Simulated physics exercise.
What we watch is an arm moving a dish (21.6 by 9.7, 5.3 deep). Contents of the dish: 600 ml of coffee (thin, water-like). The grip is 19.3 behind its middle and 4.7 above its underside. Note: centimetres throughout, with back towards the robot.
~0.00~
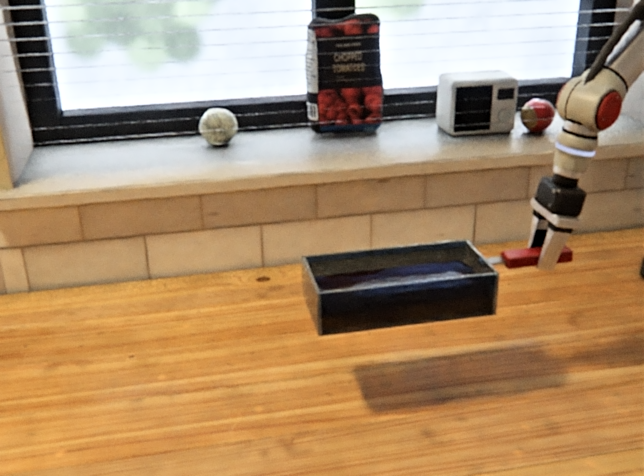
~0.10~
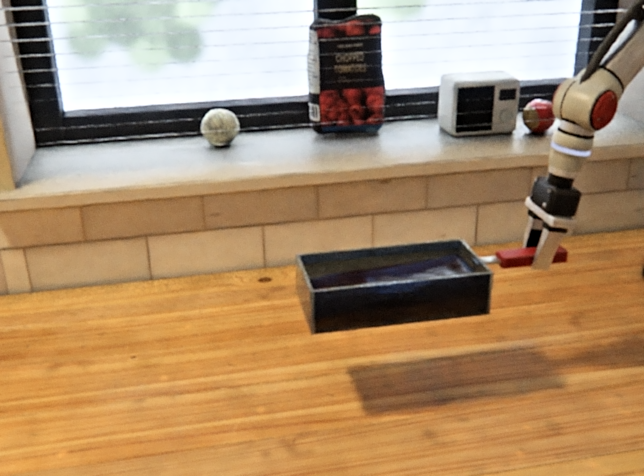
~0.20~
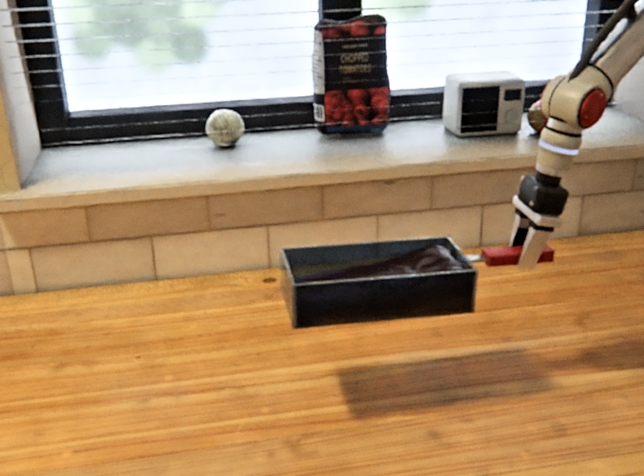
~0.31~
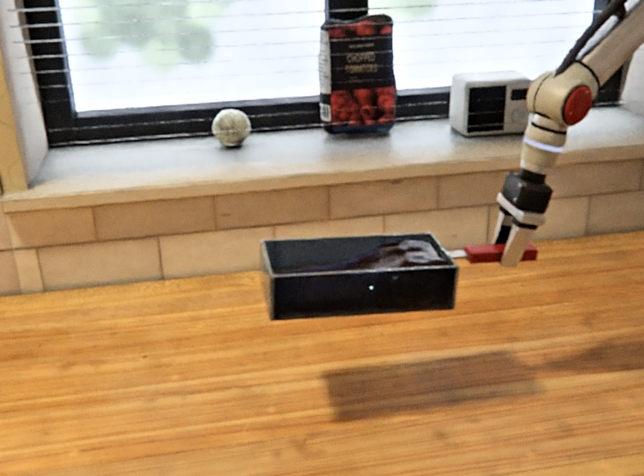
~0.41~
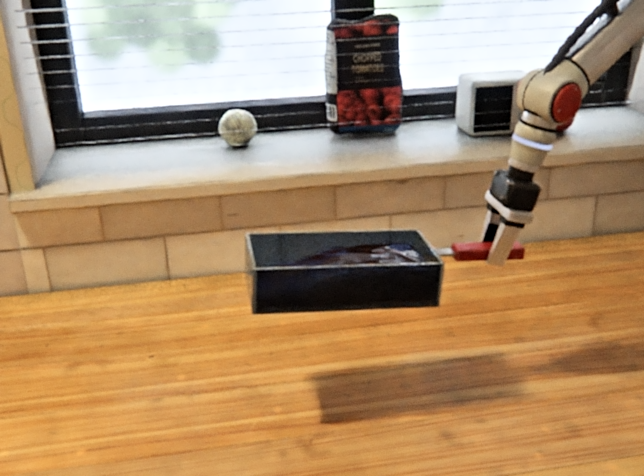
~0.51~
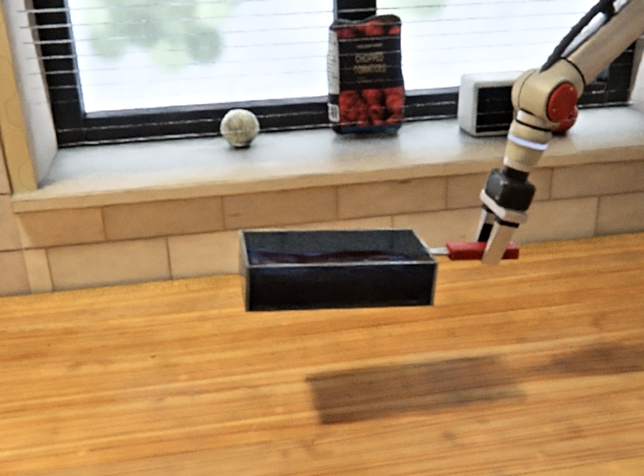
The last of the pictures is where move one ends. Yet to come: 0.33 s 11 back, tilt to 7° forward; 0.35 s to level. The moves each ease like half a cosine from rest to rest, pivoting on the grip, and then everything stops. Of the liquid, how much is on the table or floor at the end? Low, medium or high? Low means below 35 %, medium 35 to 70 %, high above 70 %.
Low.
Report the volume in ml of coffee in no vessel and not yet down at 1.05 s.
It comes to close to 25 ml.
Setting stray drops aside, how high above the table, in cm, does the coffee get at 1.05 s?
About 27 cm.
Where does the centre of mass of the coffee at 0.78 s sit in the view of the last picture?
Centre: Close to (364, 299) in the last picture.
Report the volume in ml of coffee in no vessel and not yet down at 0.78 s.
It comes to close to 120 ml.
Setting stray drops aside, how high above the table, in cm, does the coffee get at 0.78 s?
It reaches roughly 18 centimetres.
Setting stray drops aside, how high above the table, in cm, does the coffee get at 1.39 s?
Up to some 19 cm.
After 0.78 s, tilted 6° forward, liquid up to 18 above the table; 480 ml in the dish, 120 ml in the air or running down outside.
After 1.05 s, tilted 2° forward, liquid up to 34 above the table; 455 ml in the dish, 120 ml on the table or floor, 25 ml in the air or running down outside.
After 1.39 s, level, liquid up to 20 above the table; 455 ml in the dish, 145 ml on the table or floor.
After 2.19 s, level, liquid up to 18 above the table; 455 ml in the dish, 145 ml on the table or floor.
At rest, 455 ml in the dish, 145 ml on the table or floor. That is 24 % on the table or floor.
